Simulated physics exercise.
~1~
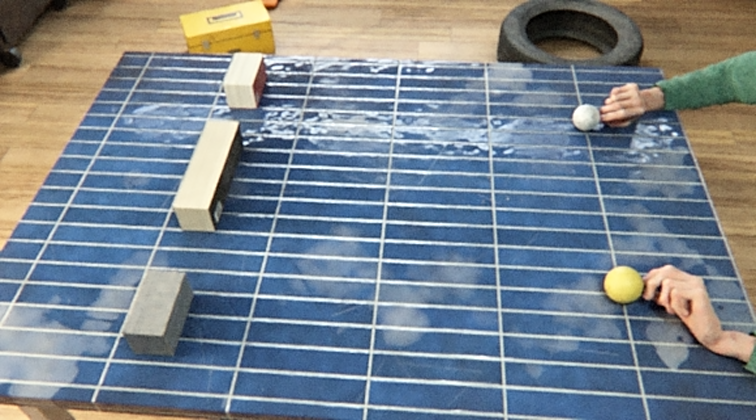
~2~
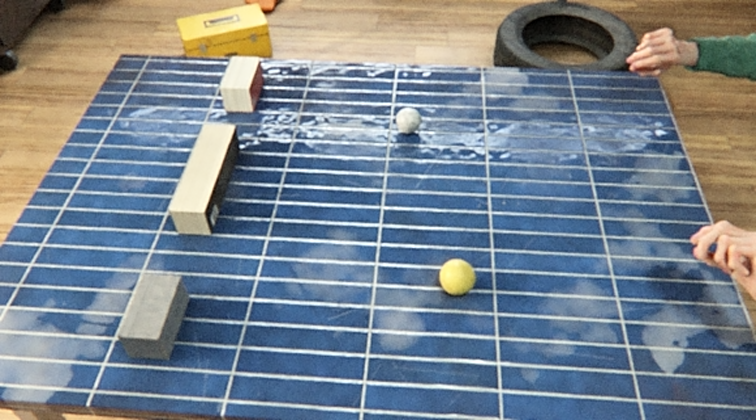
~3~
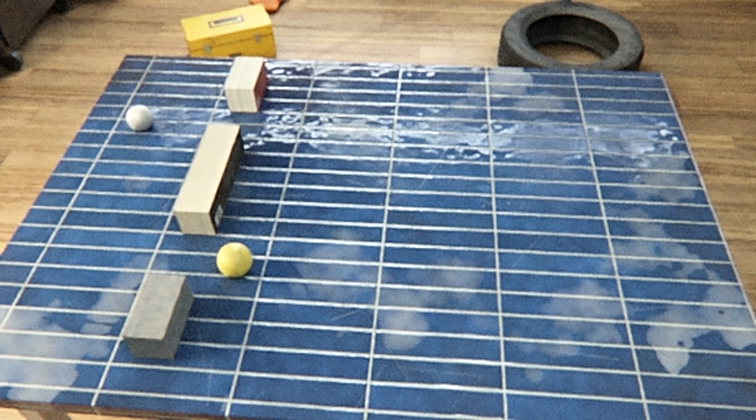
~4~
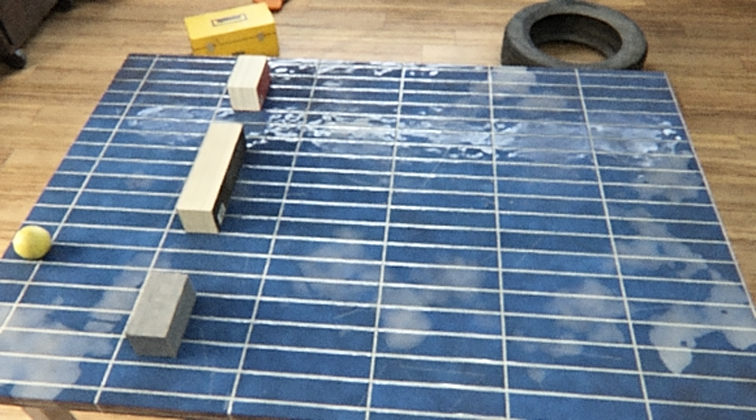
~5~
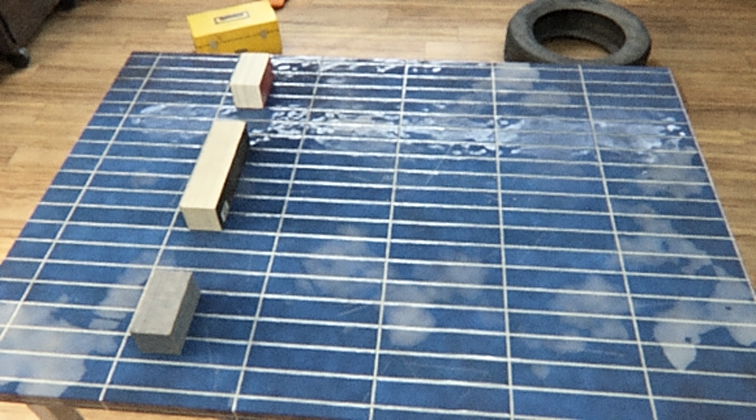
Two hands in green sleeves reach in from the right over a blue gridded table, seen from above by a slightly swaying camera, one at a white ball and the other at a larger yellow ball. Toward the left stand a small pale and red block, a long cream and black block and a grey block, with a yellow box and a tire beyond. The hands let go and draw back as both balls travel left. The white ball passes between the upper two blocks, and the yellow one goes through the lower gap. Both leave view, and the blocks stay standing.
